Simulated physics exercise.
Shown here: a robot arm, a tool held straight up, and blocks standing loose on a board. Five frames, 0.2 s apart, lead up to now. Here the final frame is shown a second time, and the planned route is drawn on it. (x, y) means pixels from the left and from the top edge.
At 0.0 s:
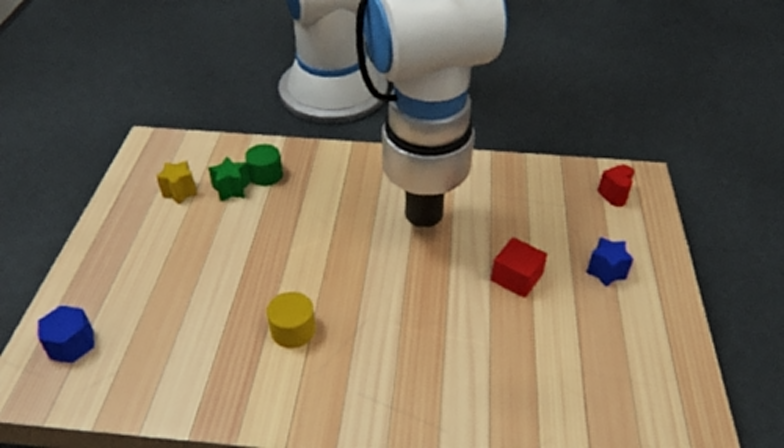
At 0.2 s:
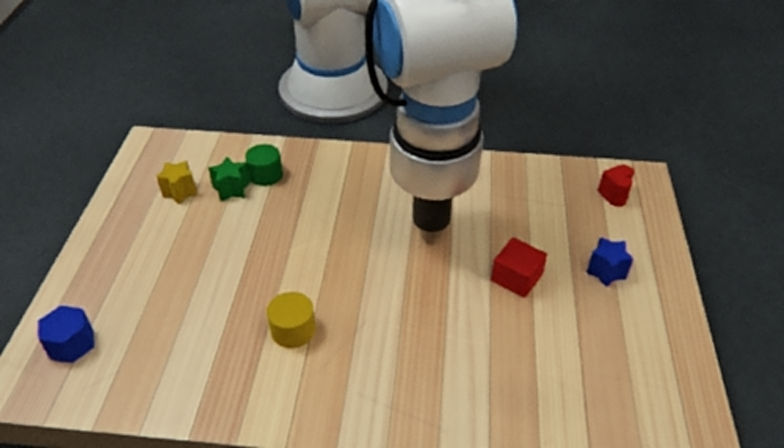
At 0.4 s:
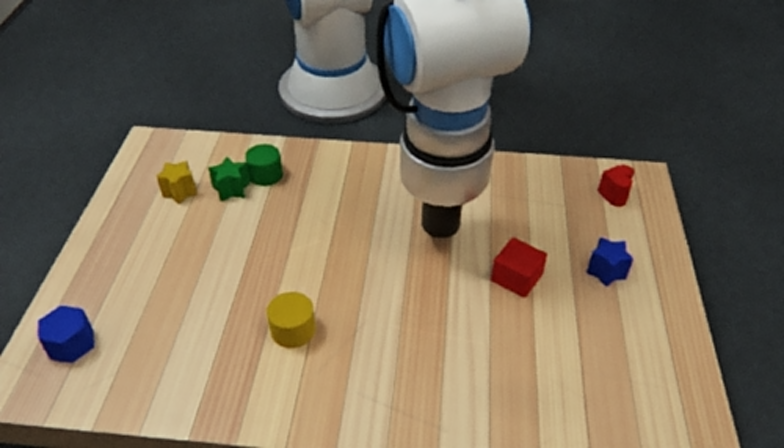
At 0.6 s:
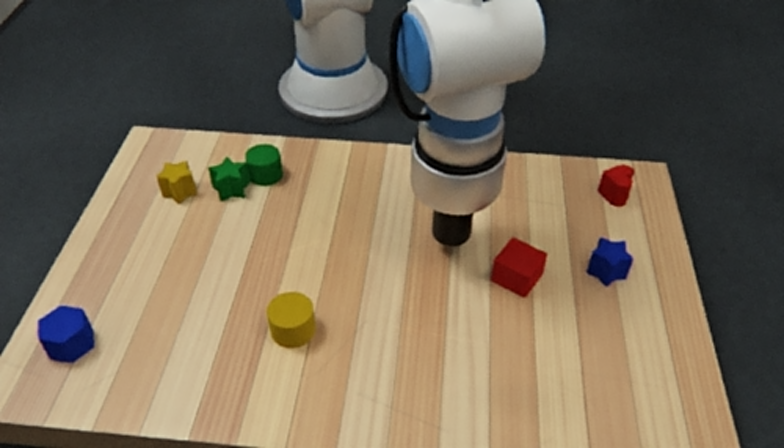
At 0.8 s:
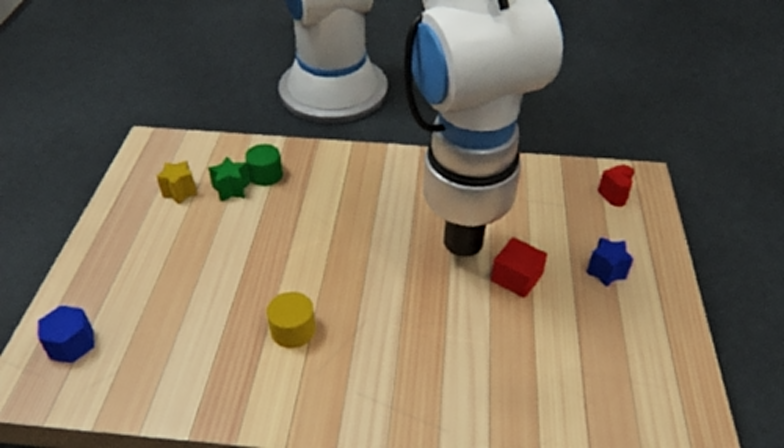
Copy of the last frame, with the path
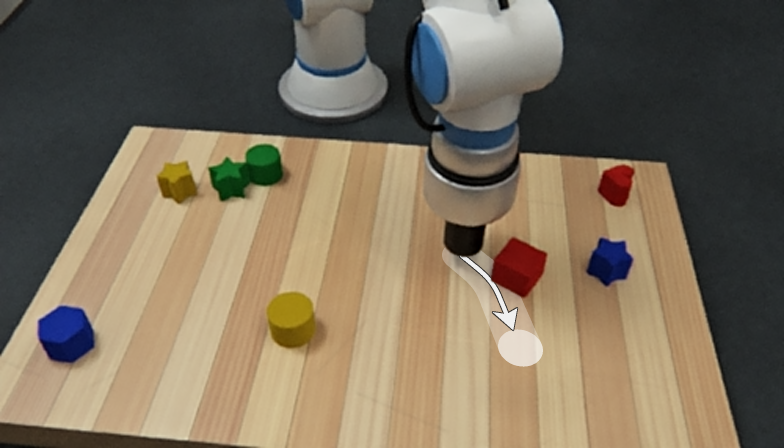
Robot arm moving its upright black tool slowly rightward over a wooden board, nearing a red cube among scattered coloured blocks.
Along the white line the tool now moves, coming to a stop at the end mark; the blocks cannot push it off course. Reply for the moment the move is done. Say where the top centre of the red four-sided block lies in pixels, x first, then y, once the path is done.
It should be at about (541, 265).
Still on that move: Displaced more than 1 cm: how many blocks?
I count one.
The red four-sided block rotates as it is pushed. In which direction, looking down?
Anticlockwise, looking down.
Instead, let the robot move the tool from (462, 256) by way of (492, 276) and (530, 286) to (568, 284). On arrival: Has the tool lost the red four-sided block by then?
Answer: No.
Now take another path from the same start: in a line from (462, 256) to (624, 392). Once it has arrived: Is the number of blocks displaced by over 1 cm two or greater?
No, it doesn't check out.
The line goes from (462, 256) by way of (499, 296) to (520, 348).
What follows on the original path. One third of the way, tool at (492, 267); red four-sided block at (535, 262), turned 30° anticlockwise.
Two thirds of the way, tool at (509, 300); red four-sided block at (541, 265), turned 45° anticlockwise.
At the end, tool at (523, 335); red four-sided block at (541, 265), turned 45° anticlockwise.
